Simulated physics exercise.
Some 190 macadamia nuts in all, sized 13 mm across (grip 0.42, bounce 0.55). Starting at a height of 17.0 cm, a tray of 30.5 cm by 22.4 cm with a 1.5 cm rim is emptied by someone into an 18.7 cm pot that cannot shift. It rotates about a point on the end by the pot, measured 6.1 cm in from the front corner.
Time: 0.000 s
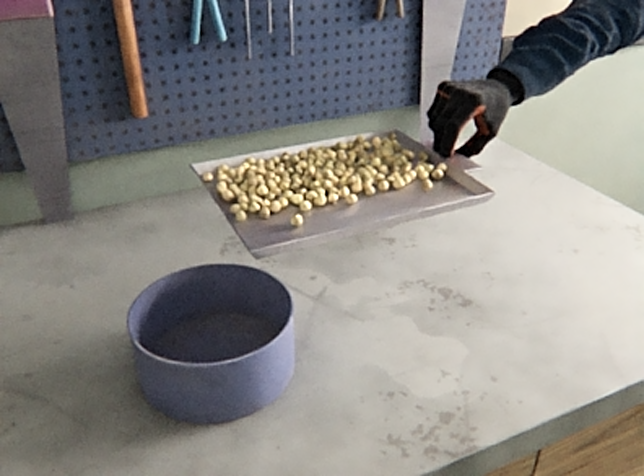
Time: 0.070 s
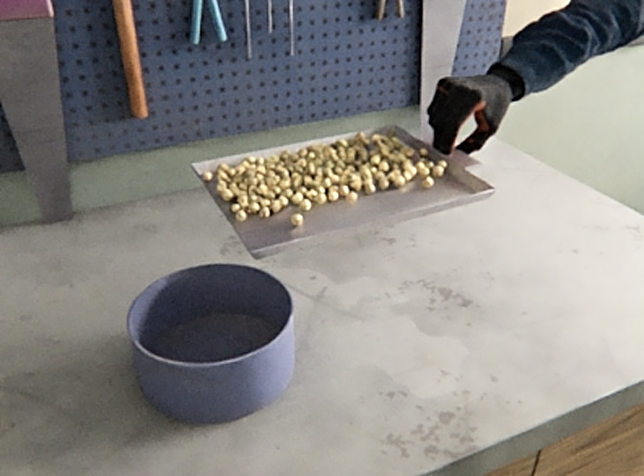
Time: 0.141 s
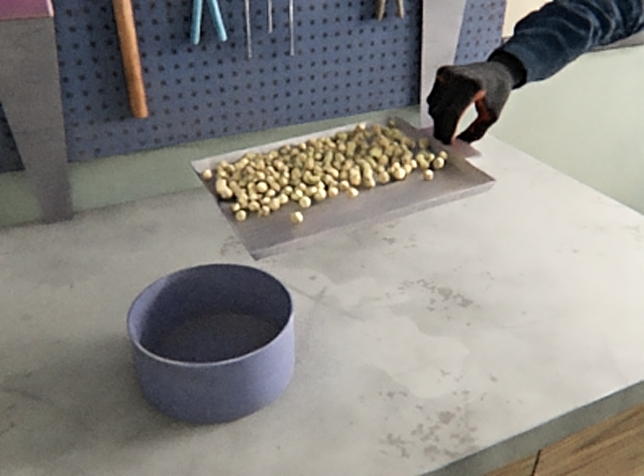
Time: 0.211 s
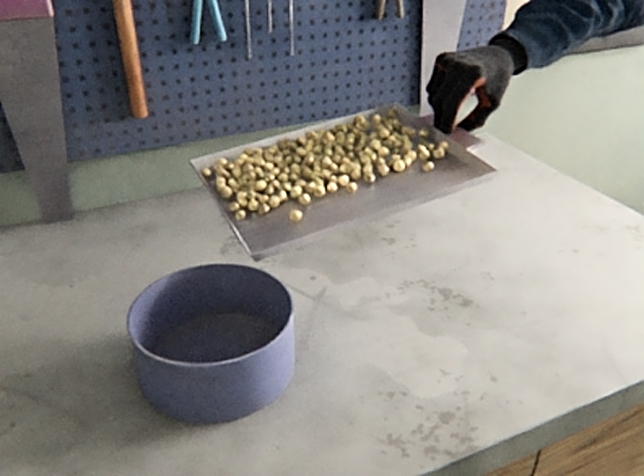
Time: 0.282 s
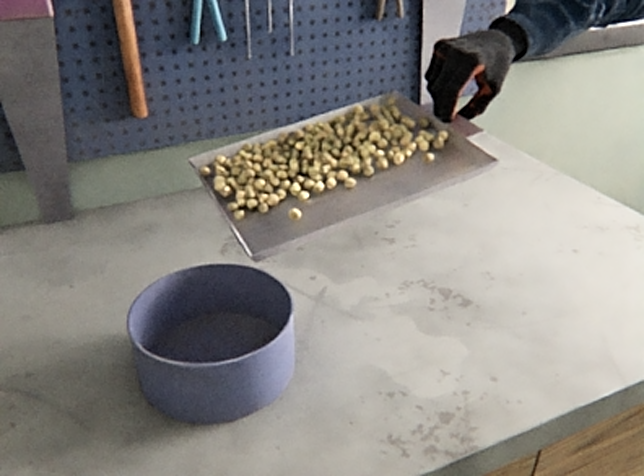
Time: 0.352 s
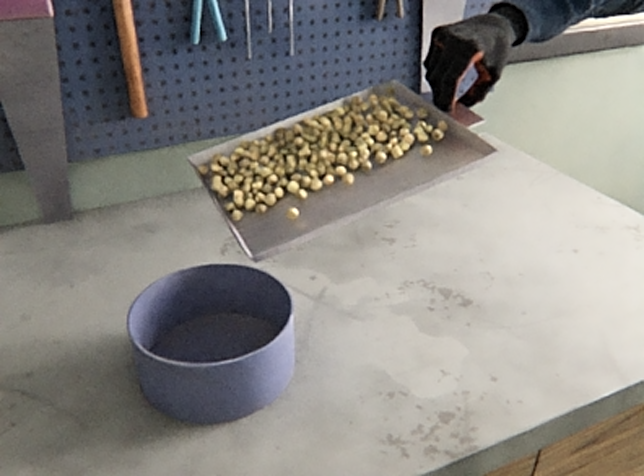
A metal tray heaped with small, round, yellowish-green nuts sits toward the back of a pale, stained grey worktop, seen from slightly above by a still camera. A blue-purple pot stands at front left, below a blue pegboard hung with tools, while a dark-gloved hand in a blue sleeve grips the tray's right end. The hand raises that end steadily, slanting the tray down toward the left.
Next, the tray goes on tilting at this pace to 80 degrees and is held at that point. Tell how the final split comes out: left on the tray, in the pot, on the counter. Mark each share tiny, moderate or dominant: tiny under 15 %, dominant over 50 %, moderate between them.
Tray: Tiny, pot: Dominant, counter: Tiny.
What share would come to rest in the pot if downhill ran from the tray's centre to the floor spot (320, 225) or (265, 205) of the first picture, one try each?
Roughly 60 % for the first direction, roughly 60 % for the second.
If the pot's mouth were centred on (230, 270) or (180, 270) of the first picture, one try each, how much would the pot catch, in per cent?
About 55 and 40 per cent.
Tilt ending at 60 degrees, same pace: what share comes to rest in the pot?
Around 80 per cent, then.
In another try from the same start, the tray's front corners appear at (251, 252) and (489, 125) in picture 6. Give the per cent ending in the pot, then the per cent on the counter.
Per cent by place - pot 80, counter 20.
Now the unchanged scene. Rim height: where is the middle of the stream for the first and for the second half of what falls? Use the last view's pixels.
Earlier half close to (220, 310), later half at (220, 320) in pixels.
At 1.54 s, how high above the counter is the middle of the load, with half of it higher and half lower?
The halfway line is at about 10 cm.
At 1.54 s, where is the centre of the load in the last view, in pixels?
The middle of the load should be at about (219, 294) by then.
After 1.07 s, tilt 44 degrees; the tray holds 90 %, the pot 5 %.
After 1.54 s, tilt 65 degrees; the tray holds 35 %, the pot 45 %.
Then, at 2.09 s, tilt 80 degrees; the tray holds 0 %, the pot 95 %.
By 2.6 s all is still; tray 0 %, pot 95 %, counter 5 %.
